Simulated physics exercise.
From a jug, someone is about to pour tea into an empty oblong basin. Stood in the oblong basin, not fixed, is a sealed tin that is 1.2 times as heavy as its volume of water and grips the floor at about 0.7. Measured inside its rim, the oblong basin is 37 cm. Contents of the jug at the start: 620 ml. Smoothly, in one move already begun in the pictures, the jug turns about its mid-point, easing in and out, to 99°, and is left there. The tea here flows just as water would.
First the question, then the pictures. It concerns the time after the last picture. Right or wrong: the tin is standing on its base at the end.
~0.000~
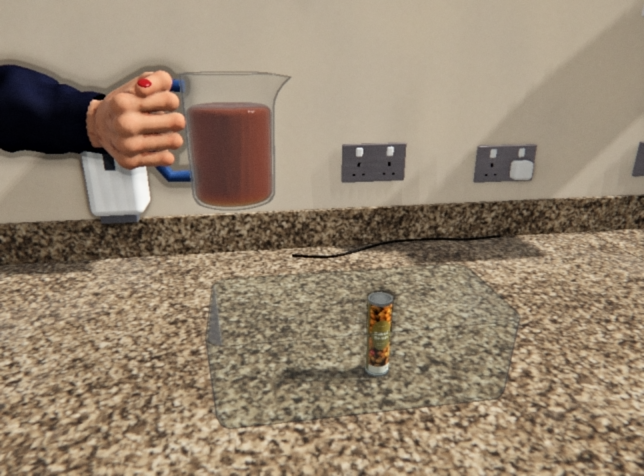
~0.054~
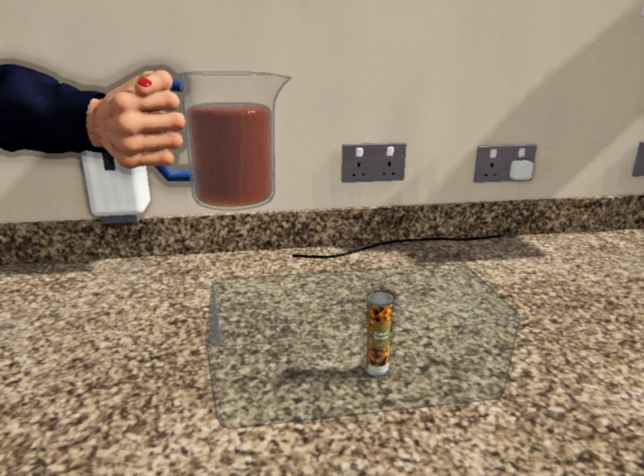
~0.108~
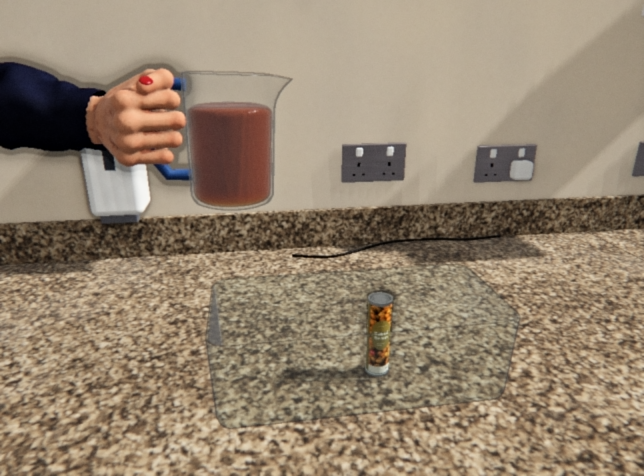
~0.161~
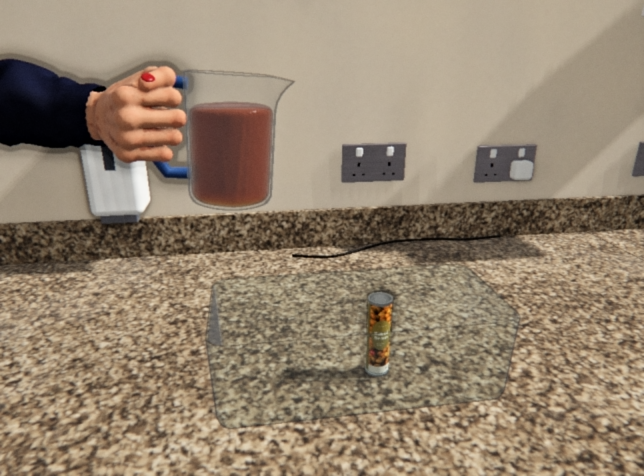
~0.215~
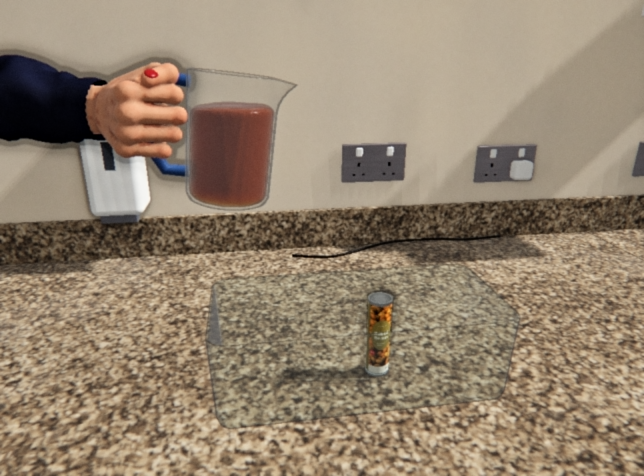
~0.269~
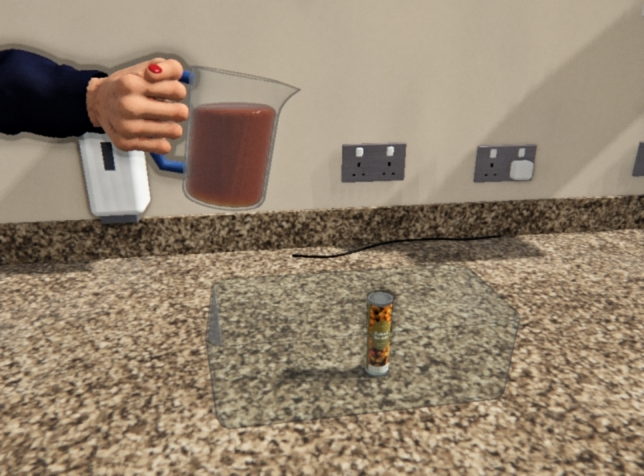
Wrong, it is lying on its side.
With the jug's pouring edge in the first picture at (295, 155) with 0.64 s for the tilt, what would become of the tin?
Then it remains upright.
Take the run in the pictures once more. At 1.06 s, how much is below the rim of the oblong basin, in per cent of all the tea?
I reckon close to 24 per cent.
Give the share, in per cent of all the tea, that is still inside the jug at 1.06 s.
Roughly 50 per cent.
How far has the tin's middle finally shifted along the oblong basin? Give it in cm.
Net tin displacement: Roughly 8.0 cm.
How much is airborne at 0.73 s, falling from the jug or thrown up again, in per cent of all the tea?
It comes to roughly 6 per cent.
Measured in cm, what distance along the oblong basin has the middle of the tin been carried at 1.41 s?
Measured centre to centre, about 8 cm.
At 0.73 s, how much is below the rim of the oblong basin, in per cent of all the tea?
Roughly 0 percent of it.
After 0.73 s the tilt is 59° and 94 per cent is still to pour; the tin stands where it began.
After 1.06 s the tilt is 91° and 50 per cent is still to pour; the tin stands where it began.
After 1.41 s the tilt is 99° and 10 per cent is still to pour; the tin lies on its side.
After 1.79 s the tilt is 99° and 1 per cent is still to pour; the tin lies on its side.
In the end the tin lies on its side.
